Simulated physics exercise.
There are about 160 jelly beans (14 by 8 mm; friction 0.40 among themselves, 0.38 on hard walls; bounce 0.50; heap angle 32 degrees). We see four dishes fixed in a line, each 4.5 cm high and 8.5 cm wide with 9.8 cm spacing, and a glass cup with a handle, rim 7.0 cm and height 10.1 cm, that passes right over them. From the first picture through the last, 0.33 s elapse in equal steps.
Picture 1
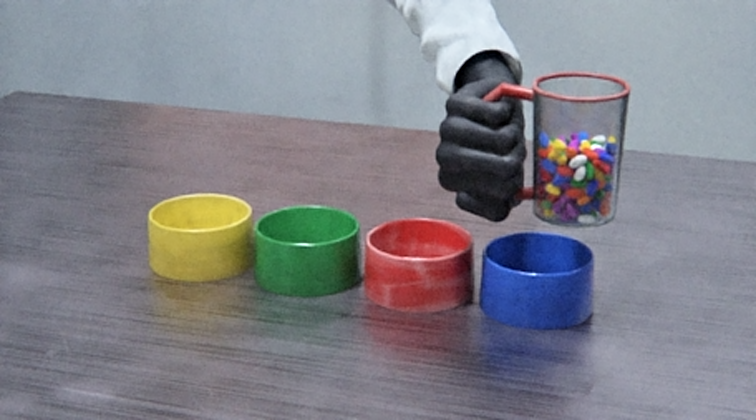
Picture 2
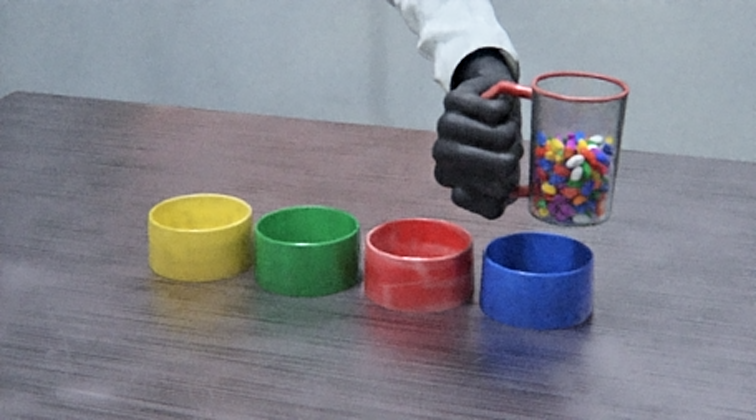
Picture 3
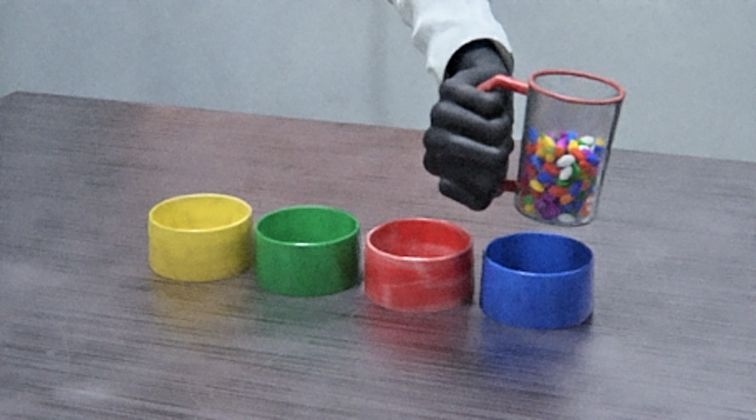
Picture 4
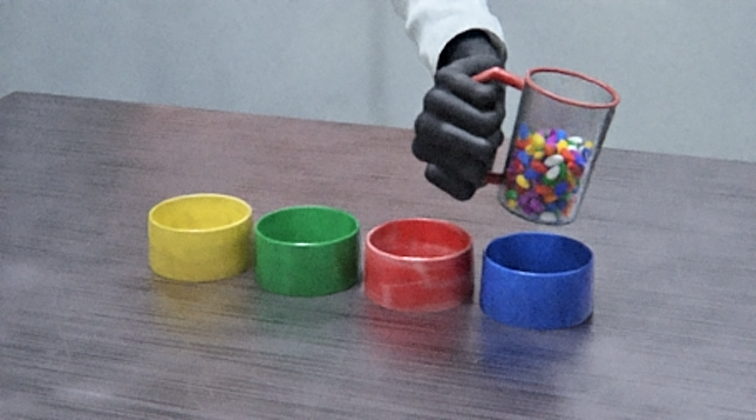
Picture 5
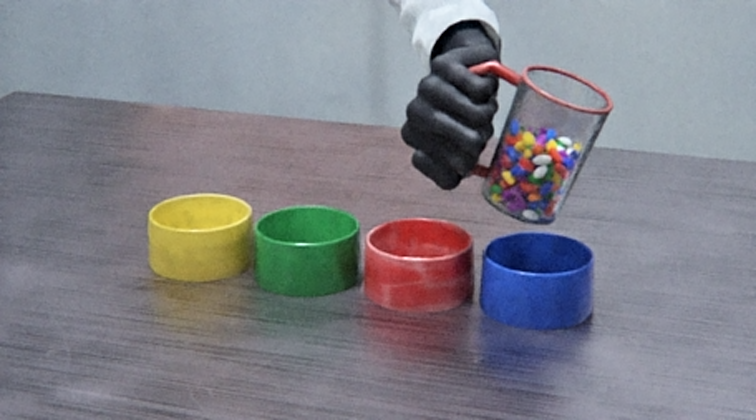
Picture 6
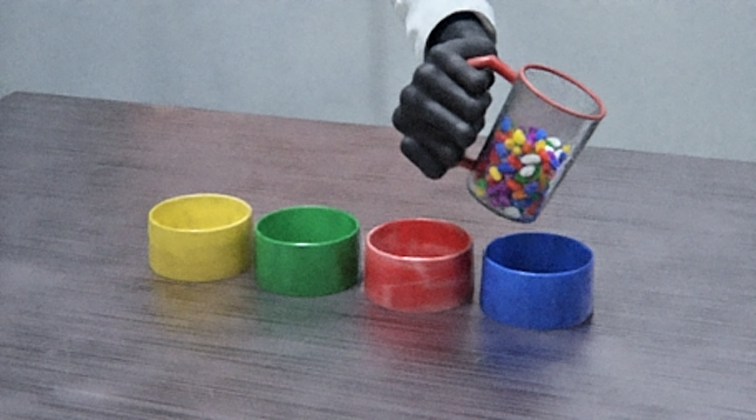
A black-gloved hand tilts a clear cup of colorful pieces rightward while moving it slightly left.
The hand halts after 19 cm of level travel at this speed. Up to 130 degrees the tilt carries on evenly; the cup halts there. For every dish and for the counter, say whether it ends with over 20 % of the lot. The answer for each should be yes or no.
Red dish - yes, blue dish - no, green dish - no, yellow dish - no, counter - no.
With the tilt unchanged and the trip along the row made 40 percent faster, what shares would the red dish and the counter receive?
Red: 100; counter: 0.
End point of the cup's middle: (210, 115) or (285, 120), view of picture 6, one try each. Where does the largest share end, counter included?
First try: Red; second try: Red.
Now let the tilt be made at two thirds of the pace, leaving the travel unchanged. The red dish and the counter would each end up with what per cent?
I'd say red ends at 100 while the counter ends at 0.
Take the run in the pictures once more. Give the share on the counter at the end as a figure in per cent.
Near 0 percent, roughly speaking.
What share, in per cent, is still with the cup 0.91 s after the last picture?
Some 90 per cent of the load.
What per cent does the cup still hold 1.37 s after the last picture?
Estimate: Some 0 %.
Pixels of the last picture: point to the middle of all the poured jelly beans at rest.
At about (419, 263).
Then, 0.55 s after the last picture, tilt 77 degrees; cup holds 100 %.
Then, 0.91 s after the last picture, tilt 111 degrees; cup holds 90 %, red 5 %.
Then, 1.37 s after the last picture, tilt 130 degrees; cup holds 0 %, red 100 %.
In the end, red 100 %, blue 0 %, green 0 %, yellow 0 %, counter 0 %.
